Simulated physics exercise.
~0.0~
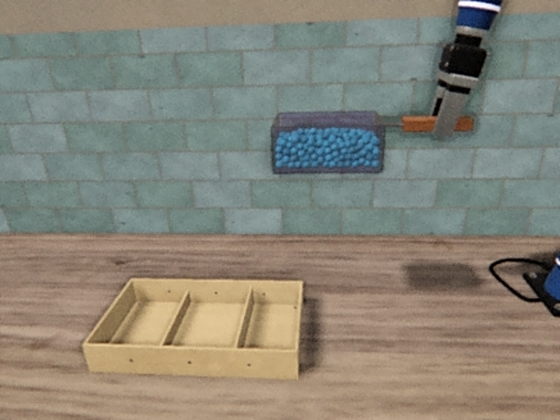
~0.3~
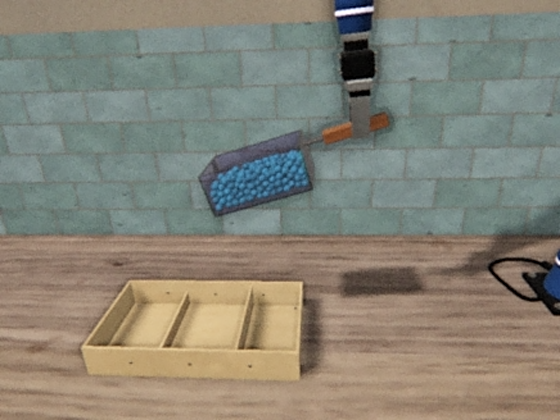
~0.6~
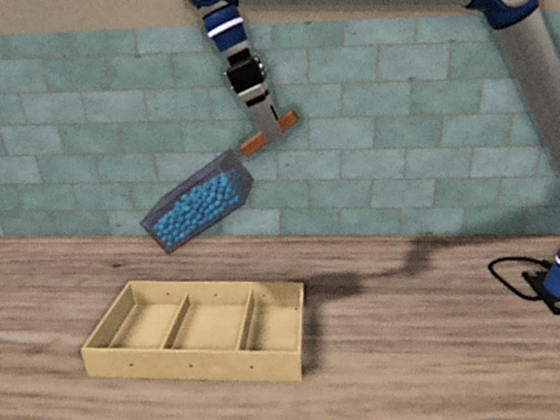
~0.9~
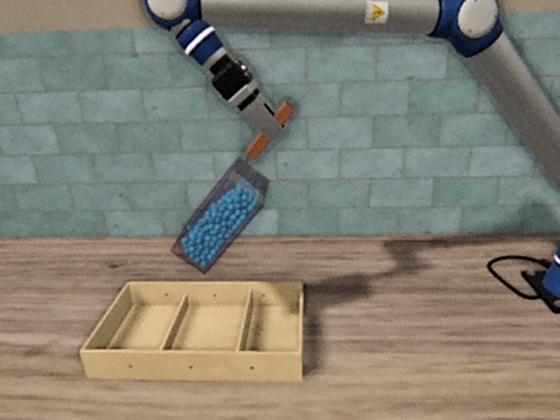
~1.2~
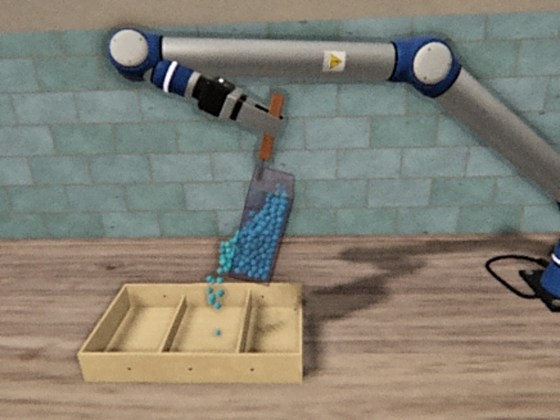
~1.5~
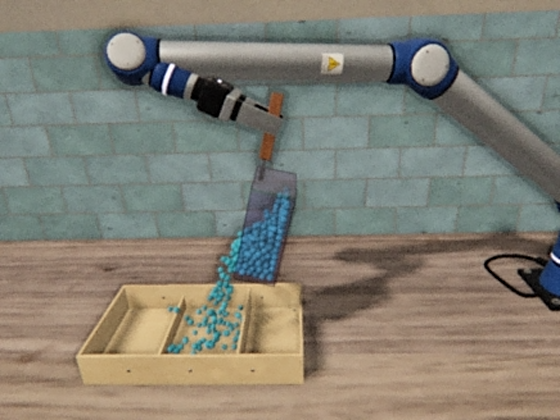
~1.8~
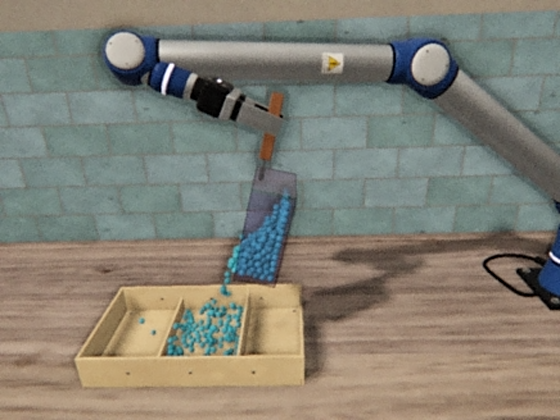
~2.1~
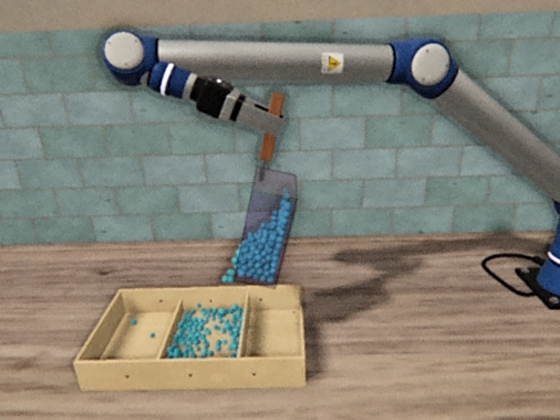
Robotic arm tipping a clear box of blue beads over a divided wooden crate, spilling some mainly into the middle compartment.
